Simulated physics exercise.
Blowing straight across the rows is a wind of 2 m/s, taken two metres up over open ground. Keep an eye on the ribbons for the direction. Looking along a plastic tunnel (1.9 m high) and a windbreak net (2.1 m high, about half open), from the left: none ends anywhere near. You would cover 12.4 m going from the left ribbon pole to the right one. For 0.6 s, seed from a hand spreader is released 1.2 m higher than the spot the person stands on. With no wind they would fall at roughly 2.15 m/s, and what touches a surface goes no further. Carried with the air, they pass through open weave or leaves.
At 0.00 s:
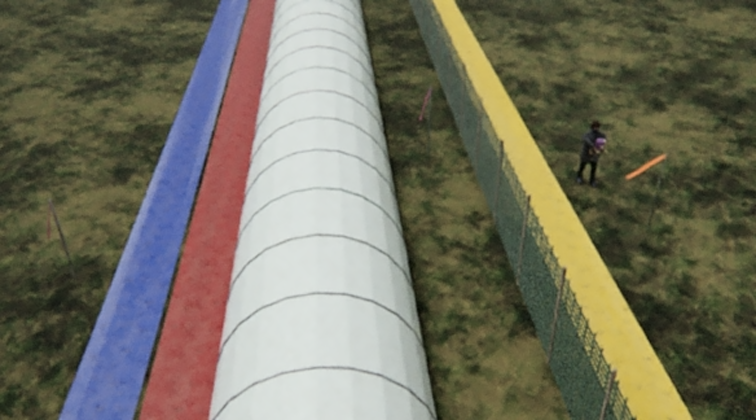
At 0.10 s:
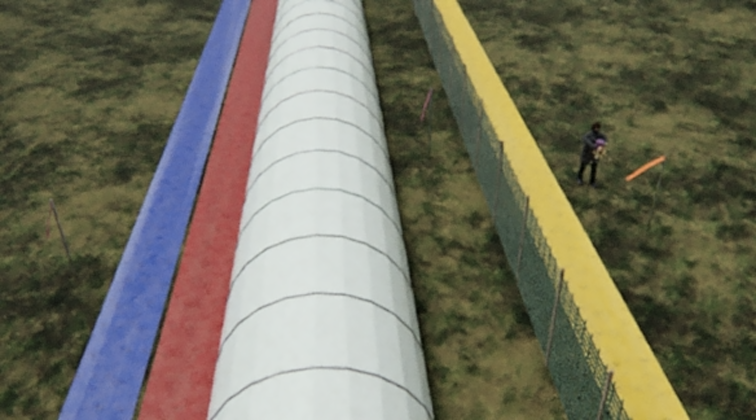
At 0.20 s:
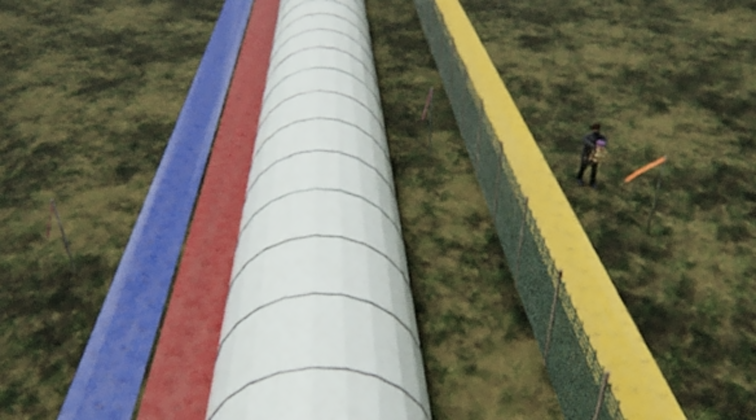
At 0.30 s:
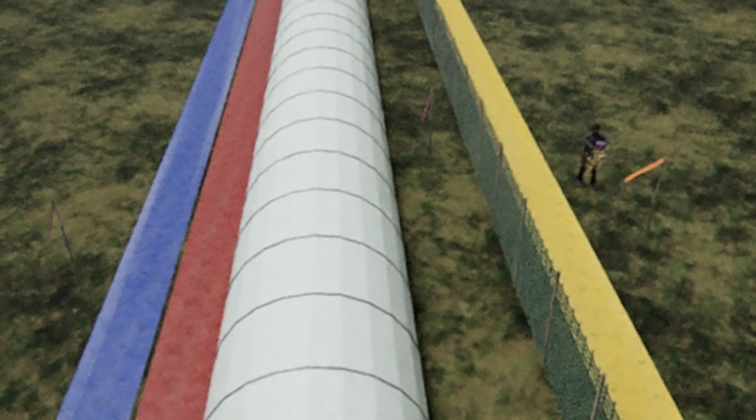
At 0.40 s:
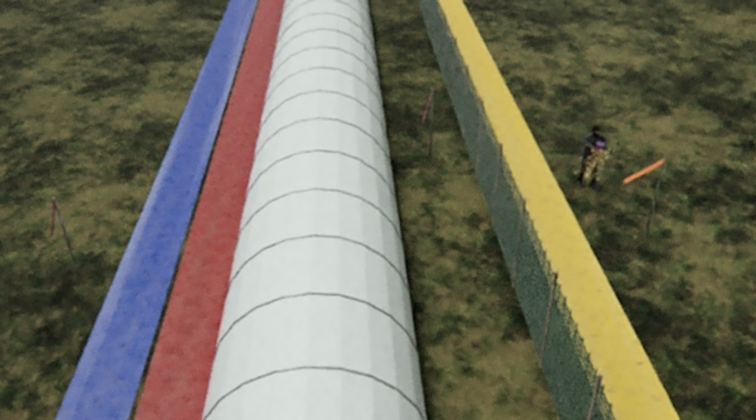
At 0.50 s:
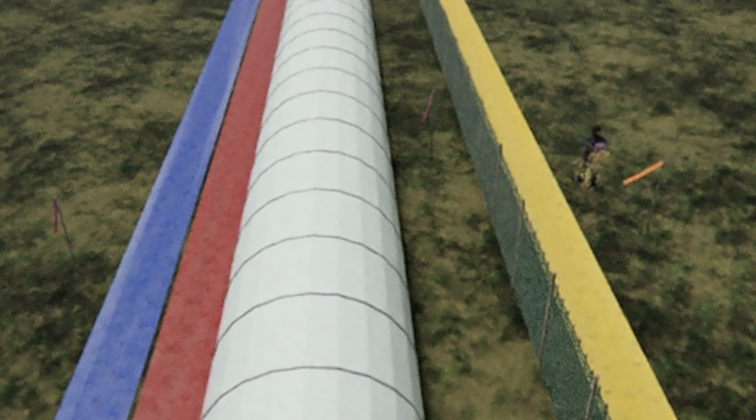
To begin with, a person stands right of a long white tunnel and a yellow-topped net, with blue and red strips on the left. Ribbons on thin poles flutter, leaning left, while small pale seed leaves the person's hands, then spreads slightly downward and leftward as the rows stay still.
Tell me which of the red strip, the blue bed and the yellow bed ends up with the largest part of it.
That would be yellow.
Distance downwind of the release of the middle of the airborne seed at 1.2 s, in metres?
Around 0.5 metres.
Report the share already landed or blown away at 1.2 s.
I'd put it close to 75 %.
After 1.2 s, 23 % is in the air or yet to come; 0 % lies on the red strip, 13 % on the yellow bed and 0 % on the blue bed; the middle of what still flies is 0.2 m above the low ground, near (569, 191).
After 2.0 s, 0 % is in the air or yet to come; 0 % lies on the red strip, 25 % on the yellow bed and 0 % on the blue bed.
After 3.5 s, 0 % is in the air or yet to come; 0 % lies on the red strip, 25 % on the yellow bed and 0 % on the blue bed.
After 8.0 s, 0 % is in the air or yet to come; 0 % lies on the red strip, 25 % on the yellow bed and 0 % on the blue bed.
After 45.0 s, 0 % is in the air or yet to come; 0 % lies on the red strip, 25 % on the yellow bed and 0 % on the blue bed.
